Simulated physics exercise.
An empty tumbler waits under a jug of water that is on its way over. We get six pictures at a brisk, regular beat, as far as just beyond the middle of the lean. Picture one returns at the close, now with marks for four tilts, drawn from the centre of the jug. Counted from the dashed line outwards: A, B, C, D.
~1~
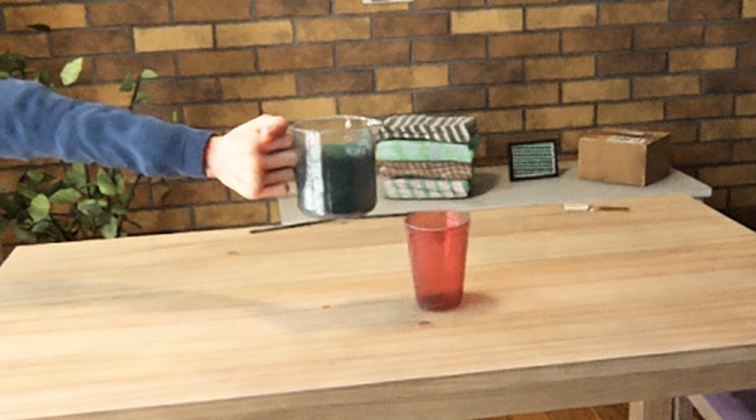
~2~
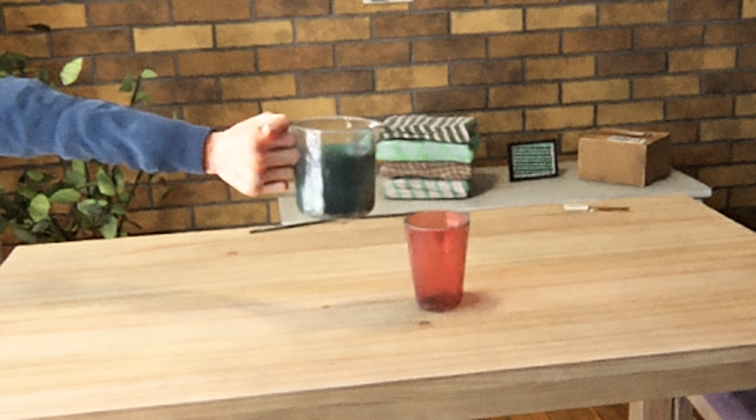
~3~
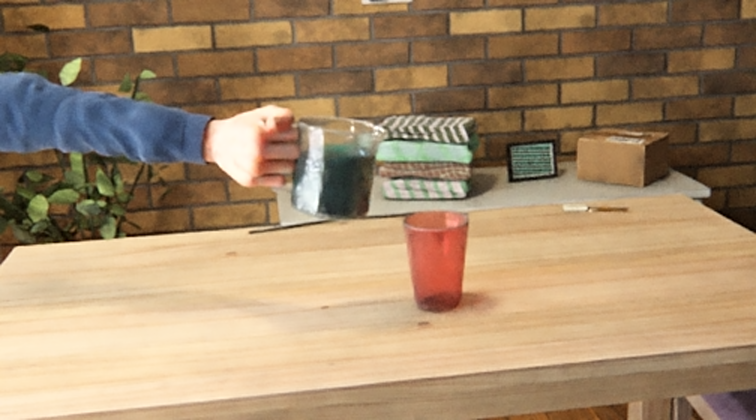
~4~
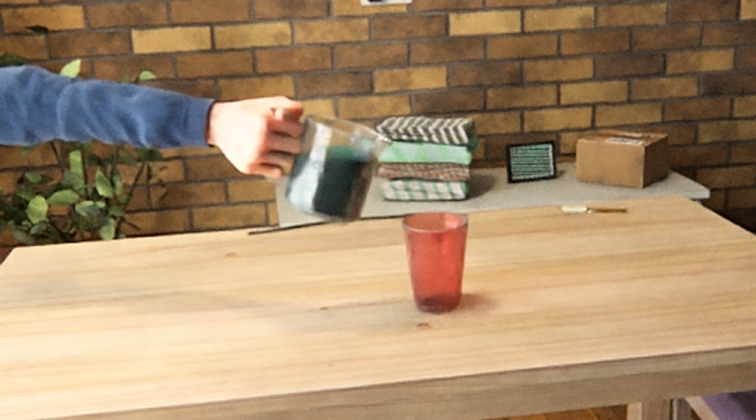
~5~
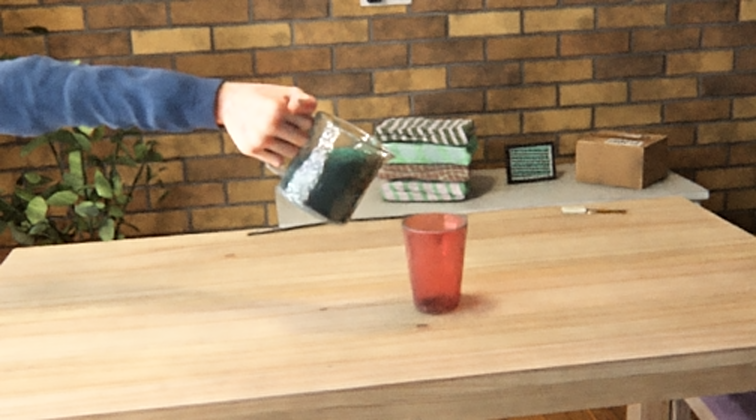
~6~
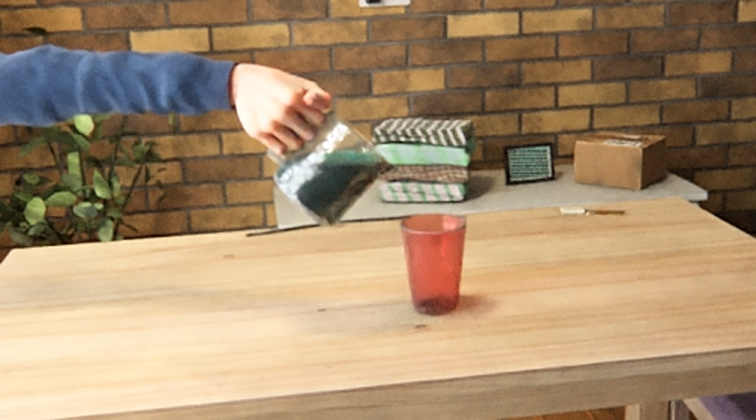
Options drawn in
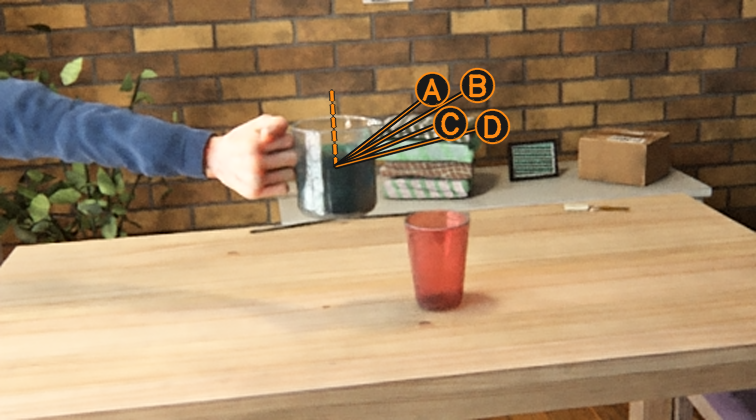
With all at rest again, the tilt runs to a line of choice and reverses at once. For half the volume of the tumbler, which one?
I would pick line B.
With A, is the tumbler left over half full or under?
Under.
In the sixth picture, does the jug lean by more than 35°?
Yes, it does.
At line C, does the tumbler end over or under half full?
Over.
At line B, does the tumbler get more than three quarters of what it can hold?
No, it does not.
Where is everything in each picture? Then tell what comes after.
Upright, lip at (382, 123); rim of the tumbler round (437, 219); nothing has left yet.
Tipped about 2°, lip at (384, 125); nothing has left yet.
Tipped about 9°, lip at (387, 131); nothing has left yet.
Tipped about 19°, lip at (392, 142); nothing has left yet.
Tipped about 32°, lip at (395, 156); nothing has left yet.
Tipped about 45°, lip at (394, 171); nothing has left yet.
On the marked copy, A at (419, 101); B at (462, 93); C at (433, 126); D at (475, 129).
With A, the tumbler ends with about 31 % of what it can hold.
With B, the tumbler ends with about 50 % of what it can hold.
With C, the tumbler ends with about 68 % of what it can hold.
With D, the tumbler ends with about 83 % of what it can hold; 3 % of the water is spilt.
